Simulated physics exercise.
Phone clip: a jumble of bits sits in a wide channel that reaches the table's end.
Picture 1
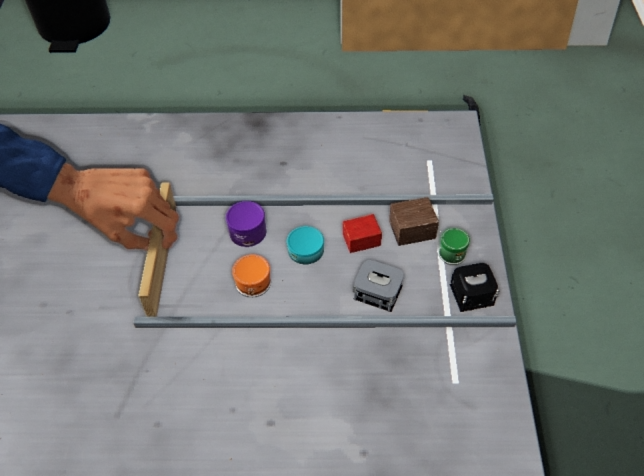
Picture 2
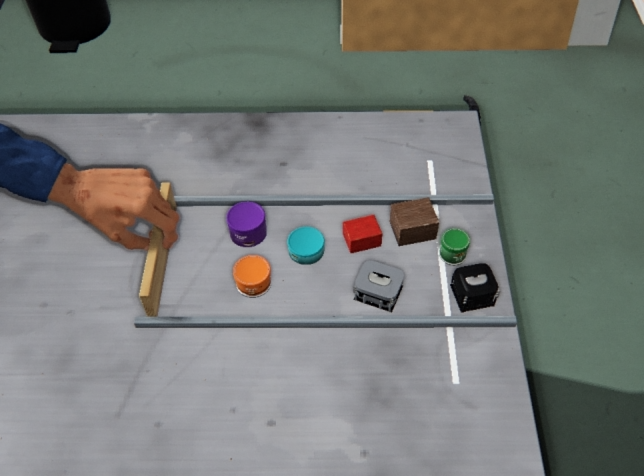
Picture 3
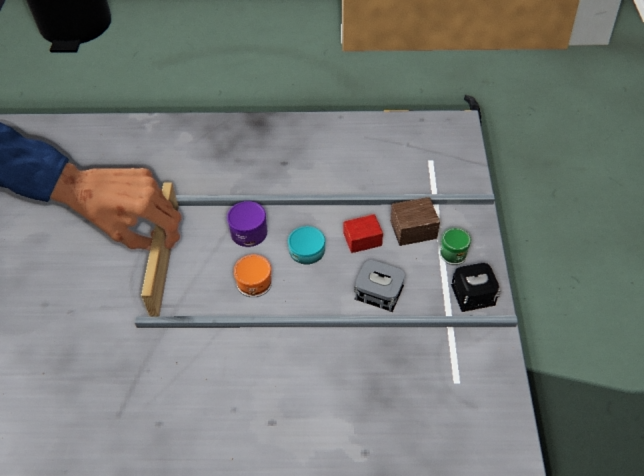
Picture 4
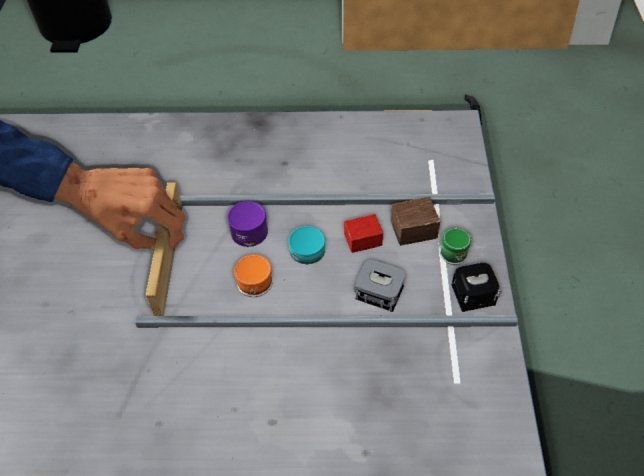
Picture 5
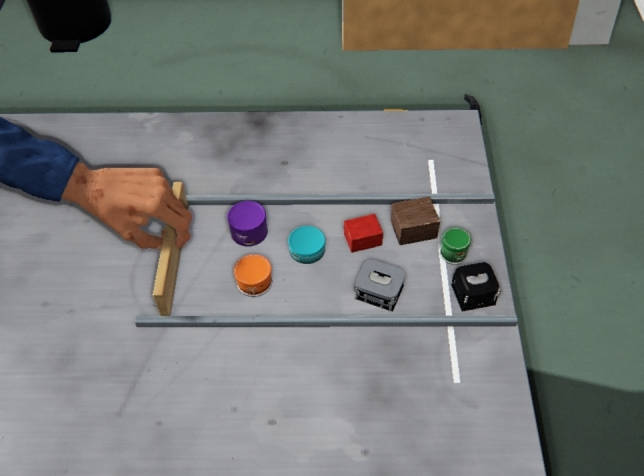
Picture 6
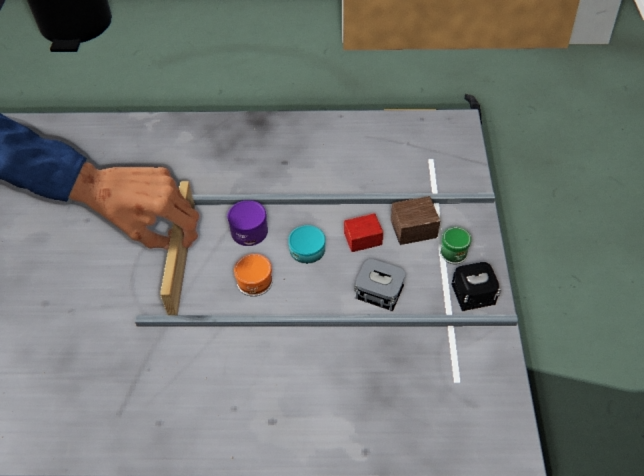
A hand slides a wooden board slightly right along a channel while the small objects stay still.
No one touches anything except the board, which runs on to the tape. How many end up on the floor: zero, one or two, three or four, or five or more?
One or two.
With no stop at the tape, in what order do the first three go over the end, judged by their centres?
Black case, brown block, grey case.
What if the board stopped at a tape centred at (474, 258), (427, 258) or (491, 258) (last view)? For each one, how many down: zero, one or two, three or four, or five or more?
More than four; 1 or 2; at least five.
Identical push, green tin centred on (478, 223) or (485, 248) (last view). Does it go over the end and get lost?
Well, the first time it goes overboard and the second time it goes overboard.
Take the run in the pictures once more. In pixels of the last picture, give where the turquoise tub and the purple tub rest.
Taking them in turn, first comes (462, 259), then (459, 218).
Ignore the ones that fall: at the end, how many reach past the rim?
The number would be 3.
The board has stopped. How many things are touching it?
3.
A little later, none off yet; black case at rest near (475, 286); green tin at rest near (455, 246); brown block at rest near (415, 221).
Next, none off yet; black case at rest near (475, 286); green tin at rest near (455, 246); brown block moving near (424, 221).
Later still, none off yet; black case shifted about its own width near (507, 289); green tin shifted about its own width near (479, 255); brown block shifted about its own width near (472, 215).
When it is over, the number that fall off is one or two; down, brown block and black case.
